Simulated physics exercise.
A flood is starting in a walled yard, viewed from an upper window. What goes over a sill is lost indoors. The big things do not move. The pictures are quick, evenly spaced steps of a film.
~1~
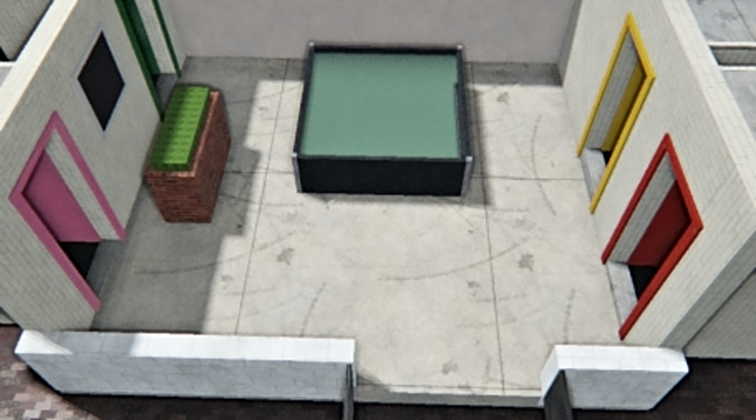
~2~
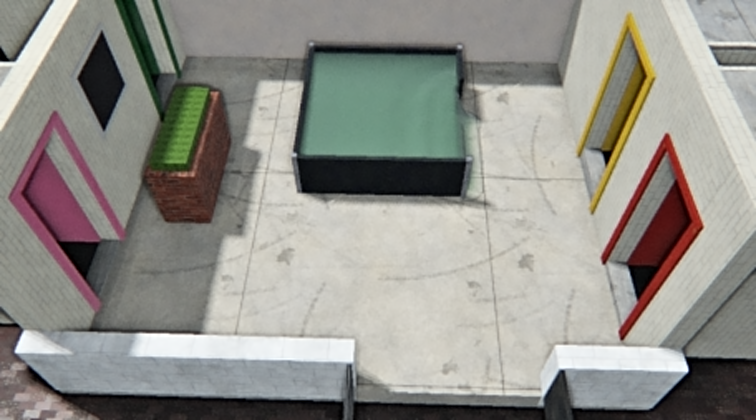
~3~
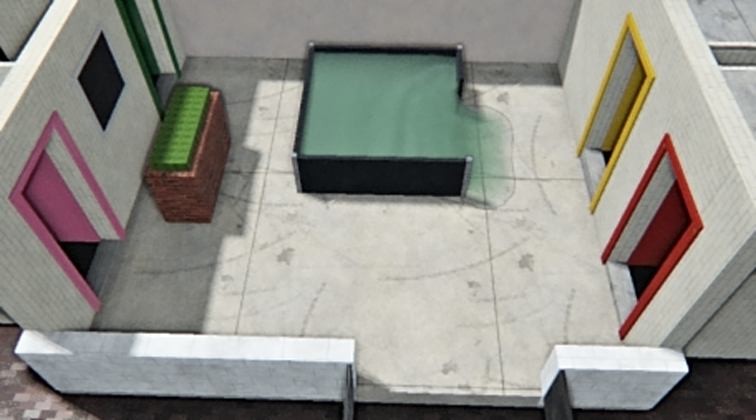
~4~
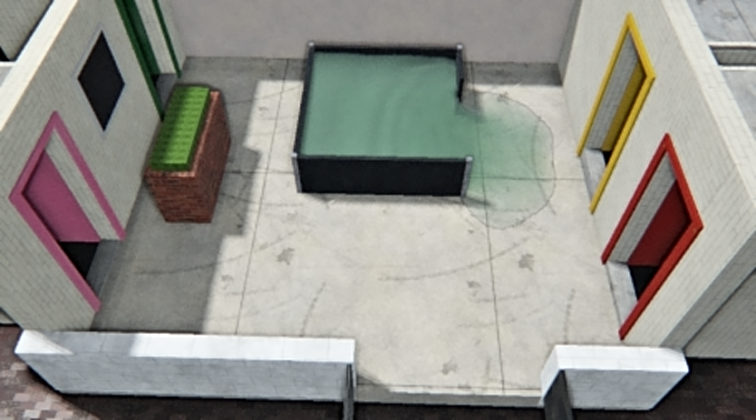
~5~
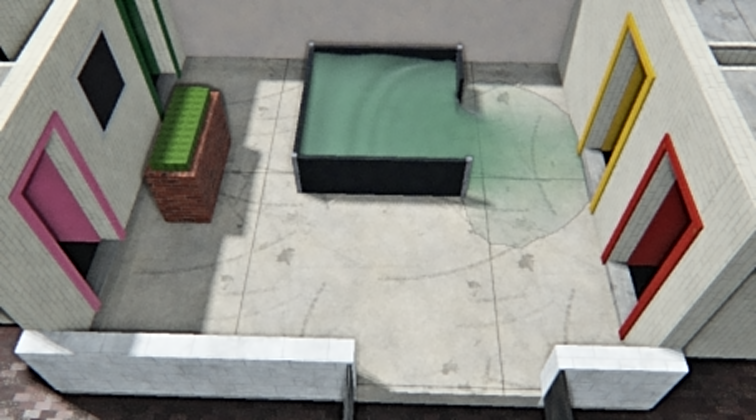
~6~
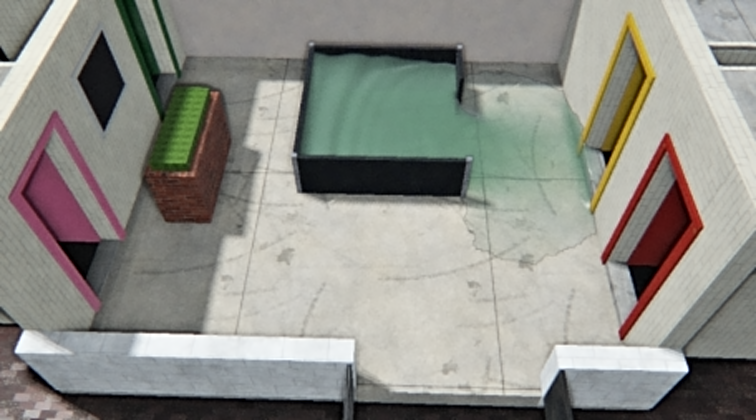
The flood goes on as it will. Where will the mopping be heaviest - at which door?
At the yellow door.
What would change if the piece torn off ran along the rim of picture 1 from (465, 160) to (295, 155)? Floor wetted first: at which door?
Answer: The red door.
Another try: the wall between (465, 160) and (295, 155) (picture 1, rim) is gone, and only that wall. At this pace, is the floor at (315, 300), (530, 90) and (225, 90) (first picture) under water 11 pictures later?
In the order asked: Waterlogged, bare, bare.
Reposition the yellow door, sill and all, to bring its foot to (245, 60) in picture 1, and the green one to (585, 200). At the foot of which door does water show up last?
The pink one, as far as I can tell.
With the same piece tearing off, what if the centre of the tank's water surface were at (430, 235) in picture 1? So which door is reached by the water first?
The answer is the door marked red.
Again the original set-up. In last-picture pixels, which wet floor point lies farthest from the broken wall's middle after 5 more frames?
The farthest point of the front sits at (608, 331).
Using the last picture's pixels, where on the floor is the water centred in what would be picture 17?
I'd point to (453, 151).
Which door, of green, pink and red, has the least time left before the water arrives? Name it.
That's the one in red, I reckon.
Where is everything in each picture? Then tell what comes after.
The first picture shows still water in the water tank at (384, 102).
In the second picture, the front is at (469, 115), out from the gap at (459, 143).
In the third picture, water pours out at (459, 144) and has run to (494, 202).
In the fourth picture, the front is at (543, 127), out from the gap at (459, 144).
In the fifth picture, the front is at (586, 190), out from the gap at (459, 144).
In the sixth picture, the front is at (594, 226), out from the gap at (459, 144).
A moment on, water covers 20 % of the floor; red door wet at the sill, nothing in, yellow door some in, pink door not reached, green door not reached.
Next, water covers 30 % of the floor; red door a trickle in, yellow door a lot in, pink door not reached, green door not reached.
Then, water covers 50 % of the floor; red door some in, yellow door a lot in, pink door not reached, green door not reached.
Later, water covers 85 % of the floor; red door some in, yellow door a lot in, pink door a trickle in, green door a trickle in.
In the end, water covers 95 % of the floor; red door some in, yellow door a lot in, pink door a lot in, green door a trickle in; the yellow door has let in the most.
